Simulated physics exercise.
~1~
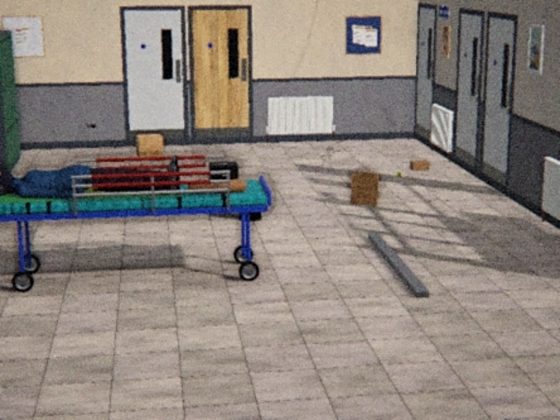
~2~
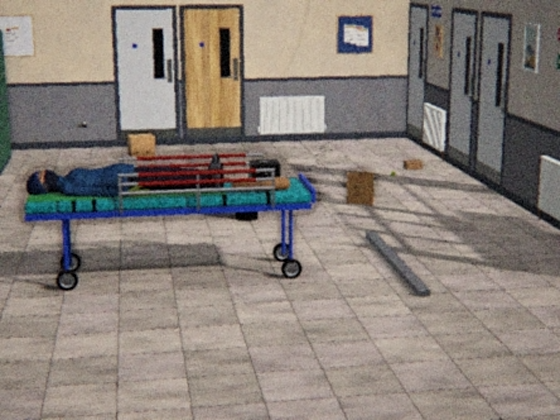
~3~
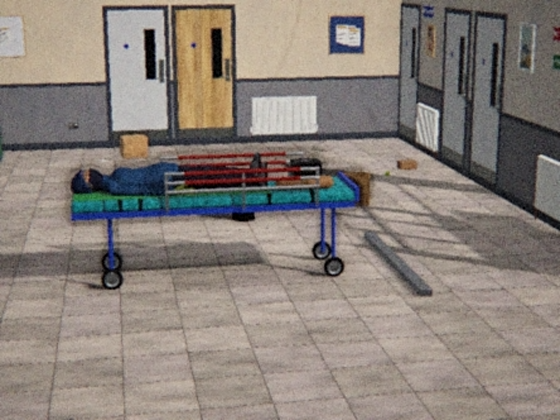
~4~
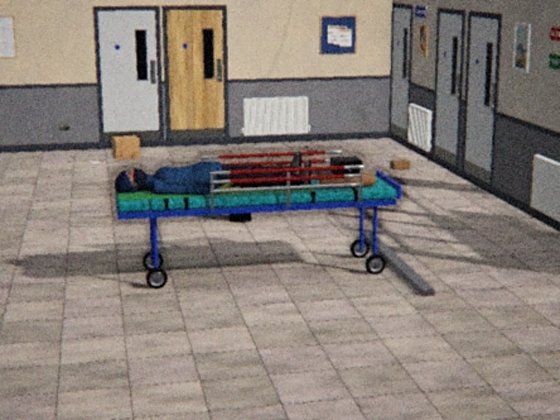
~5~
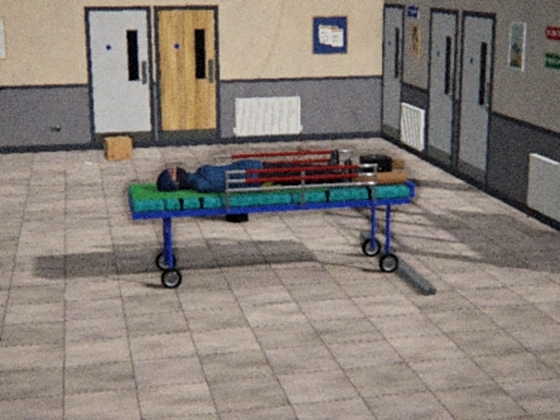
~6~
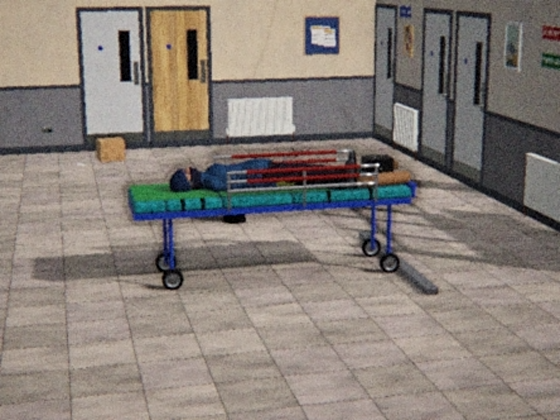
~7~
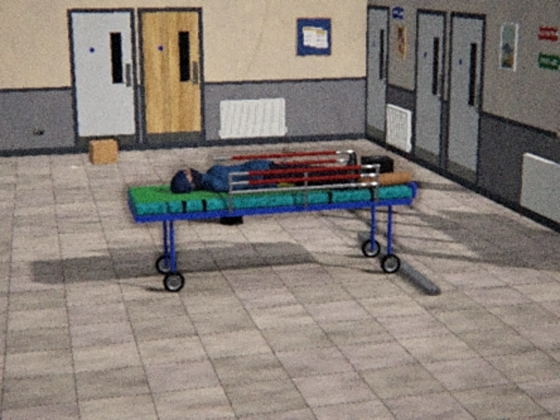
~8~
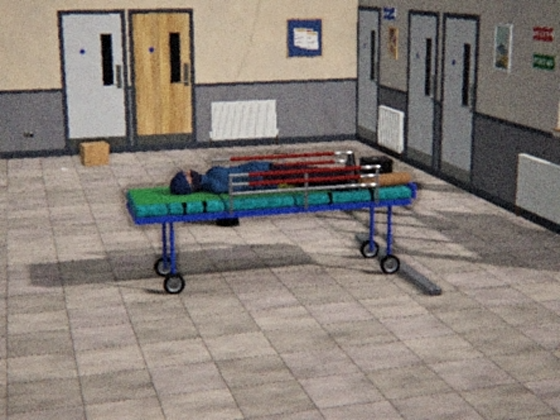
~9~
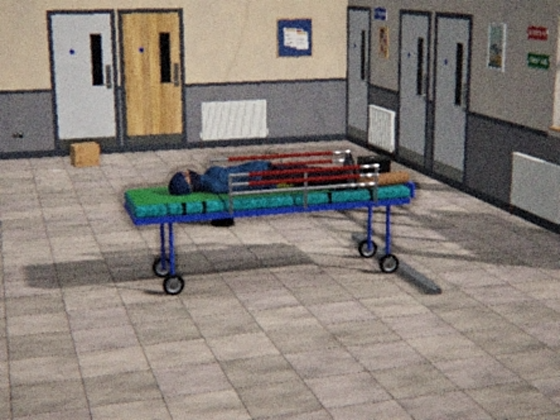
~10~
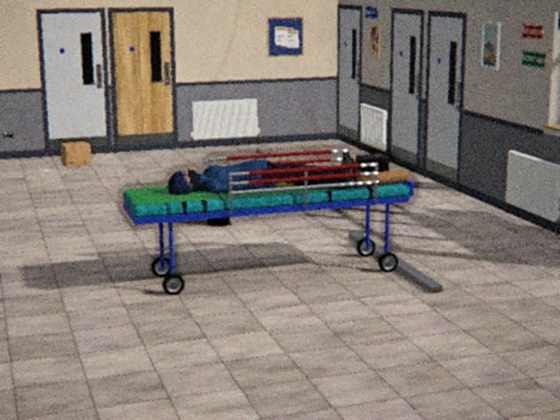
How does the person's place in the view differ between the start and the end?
At the start the person is at the far left of the view, and by the end they are near the middle, lying on the stopped trolley. They have also slid a little closer to its right end, leaving more bare green mattress behind their head.
